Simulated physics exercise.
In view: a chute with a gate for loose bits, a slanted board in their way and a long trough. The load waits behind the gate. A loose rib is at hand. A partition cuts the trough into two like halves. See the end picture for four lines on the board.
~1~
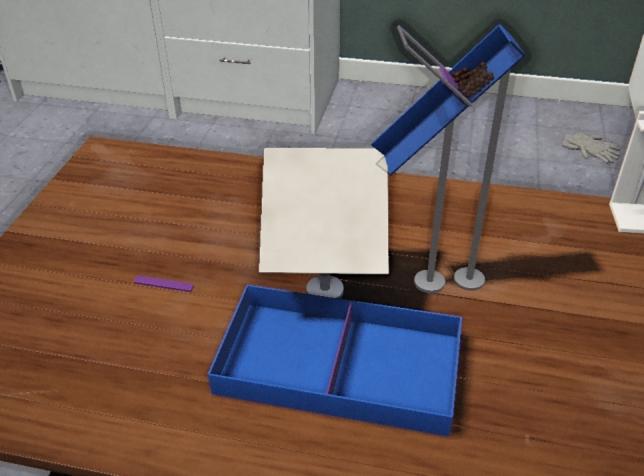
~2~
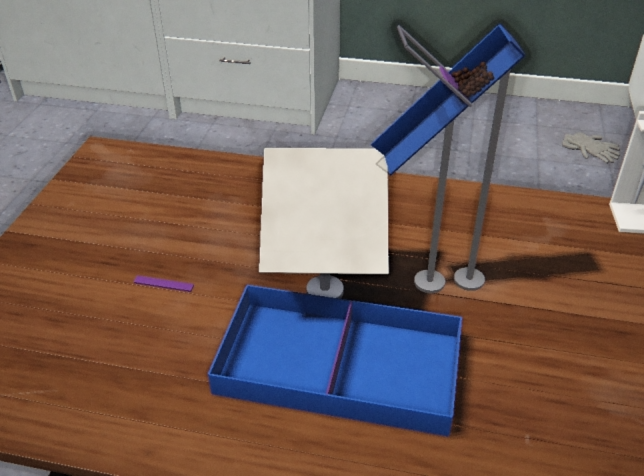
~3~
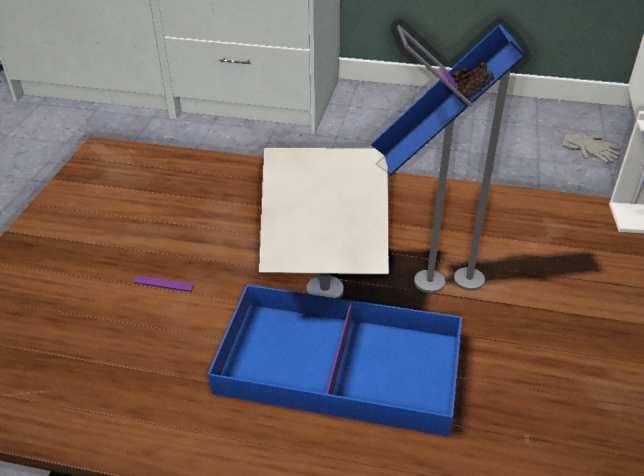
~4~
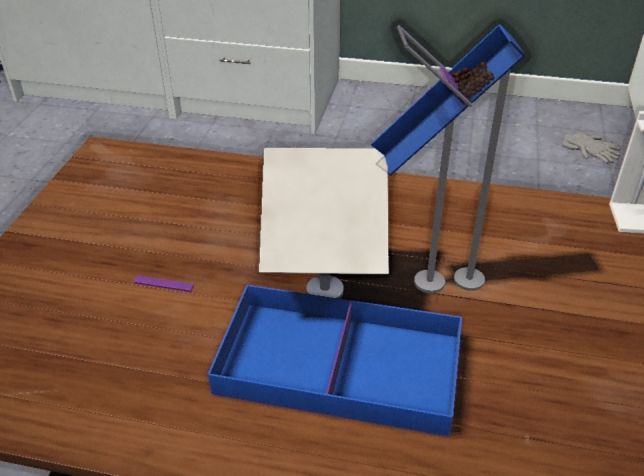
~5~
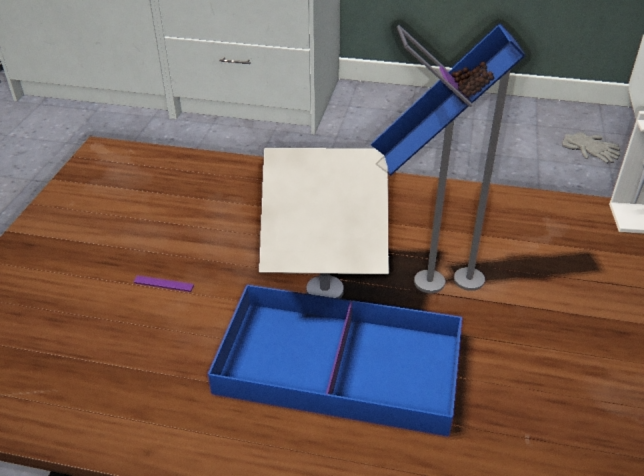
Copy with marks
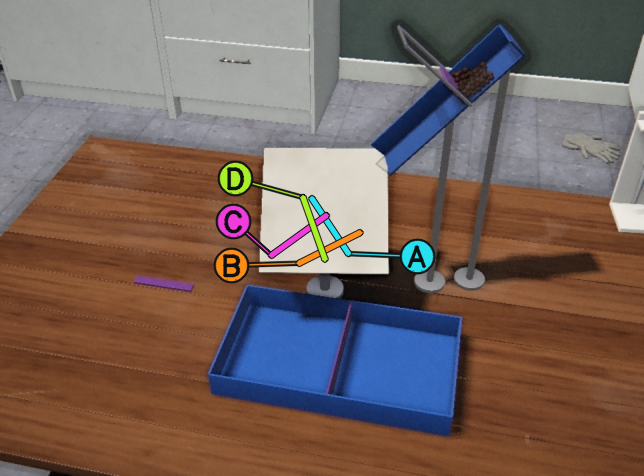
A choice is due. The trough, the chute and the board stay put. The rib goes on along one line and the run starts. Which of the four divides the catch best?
D.
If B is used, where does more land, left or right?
The left half.
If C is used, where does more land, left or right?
More lands on the left.
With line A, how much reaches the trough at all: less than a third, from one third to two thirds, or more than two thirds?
More than two thirds.
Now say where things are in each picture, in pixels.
In the first frame, load behind the gate near (472, 78), allspice berries; lip of the chute near (387, 166), sloping fairly steeply.
In the second frame, middle of the board near (325, 209), tilted fairly steeply; middle of its low edge near (324, 273); of its high edge near (326, 148).
In the third frame, front corners of the trough near (209, 374) and (452, 416); front end of its middle wall near (327, 395); gate still shut near (447, 77).
In the fourth frame, middle of the load near (472, 78); lip near (387, 166).
In the fifth frame, middle of the load near (472, 78); lip near (387, 166).
On the marked copy, line A from (311, 198) to (348, 253); line B from (360, 232) to (299, 263); line C from (326, 215) to (271, 255); line D from (303, 197) to (324, 259).
For line A, of what is caught, a small share in the left half, the bulk in the right.
For line B, of what is caught, all but a few in the left half, only a few in the right.
For line C, of what is caught, all but a few in the left half, a small share in the right.
For line D, of what is caught, close to half in the left half, close to half in the right.
